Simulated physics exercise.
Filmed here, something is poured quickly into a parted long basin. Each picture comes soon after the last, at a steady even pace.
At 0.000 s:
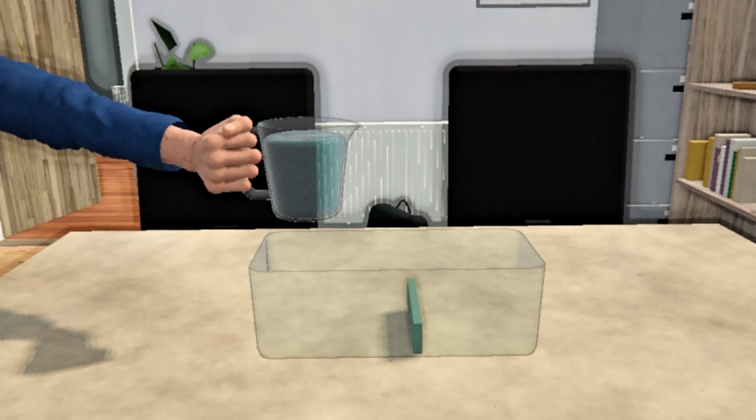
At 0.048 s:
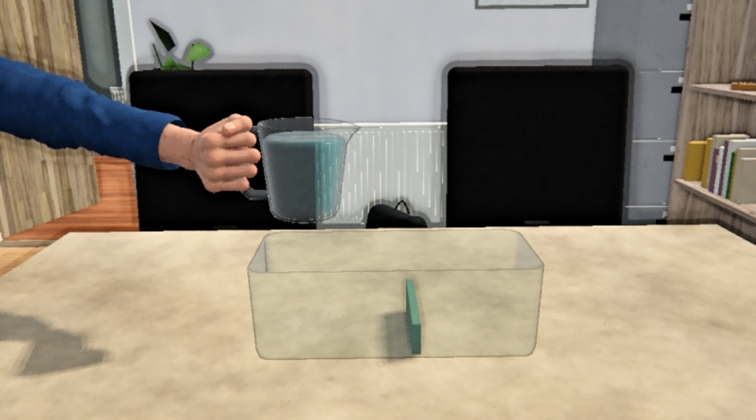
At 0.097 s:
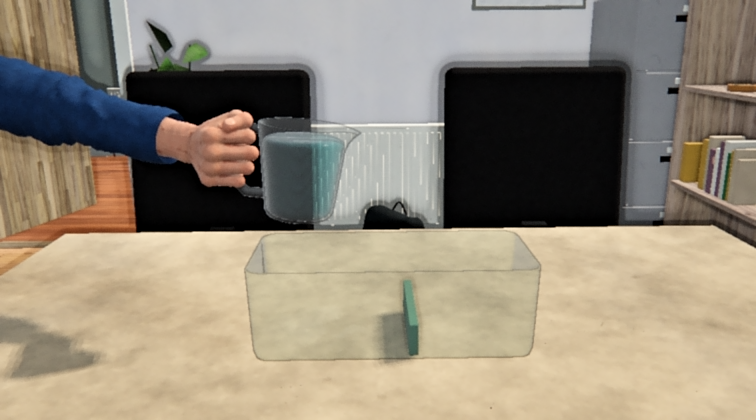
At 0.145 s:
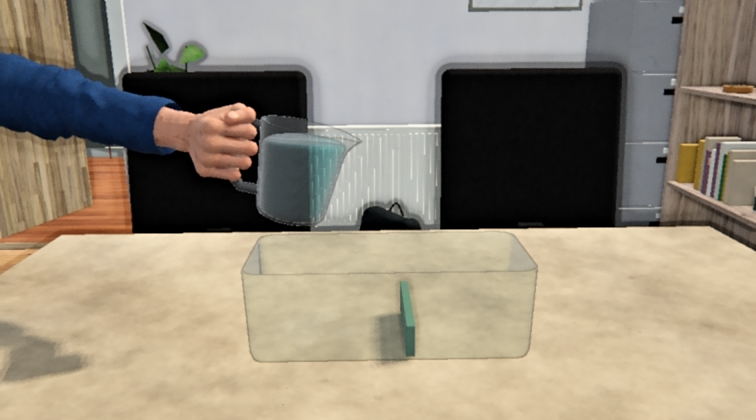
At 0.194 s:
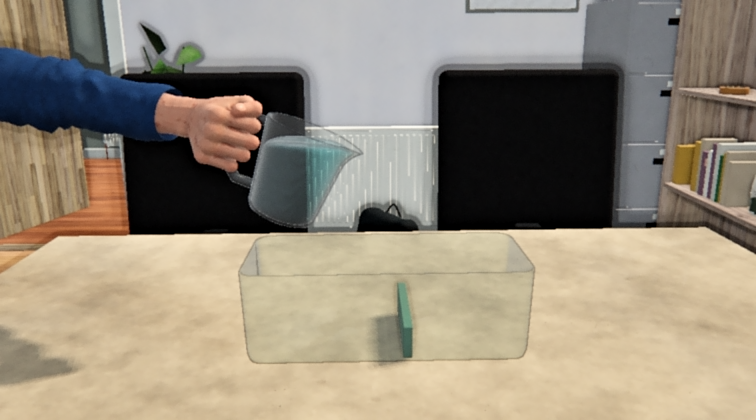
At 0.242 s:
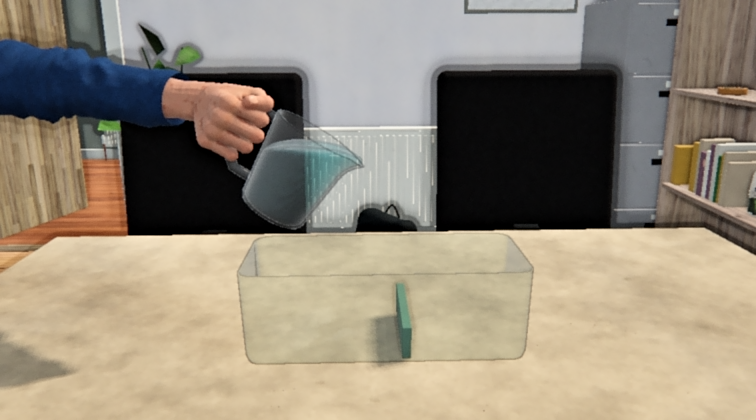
An arm in a blue sleeve reaches in from the left, seen from the front across a pale tabletop in a room with black chairs, a plant and bookshelves. Its hand grips a clear jug of bluish liquid above a long transparent basin with a short green divider inside. The hand steadily tilts the jug rightward, the liquid nearing its spout, while the view drifts very slightly.
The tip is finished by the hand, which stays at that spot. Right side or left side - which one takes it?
The left zone ends up fullest.
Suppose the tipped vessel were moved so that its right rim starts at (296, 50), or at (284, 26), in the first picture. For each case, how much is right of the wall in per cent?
Roughly 10 % and 10 %.
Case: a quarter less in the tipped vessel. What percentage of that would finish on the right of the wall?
Result: Around 5 per cent.
Then, 0.51 s in, the tilt is 95° and 50 per cent is still to pour, 13 is left of the wall and 16 right of it.
Then, 0.71 s in, the tilt is 105° and 10 per cent is still to pour, 60 is left of the wall and 23 right of it.
Then, 0.92 s in, the tilt is 105° and 1 per cent is still to pour, 73 is left of the wall and 23 right of it.
Then, 1.14 s in, the tilt is 105° and 0 per cent is still to pour, 75 is left of the wall and 24 right of it.
Finally, 75 per cent lies left of the wall, 24 right of it and 1 outside.
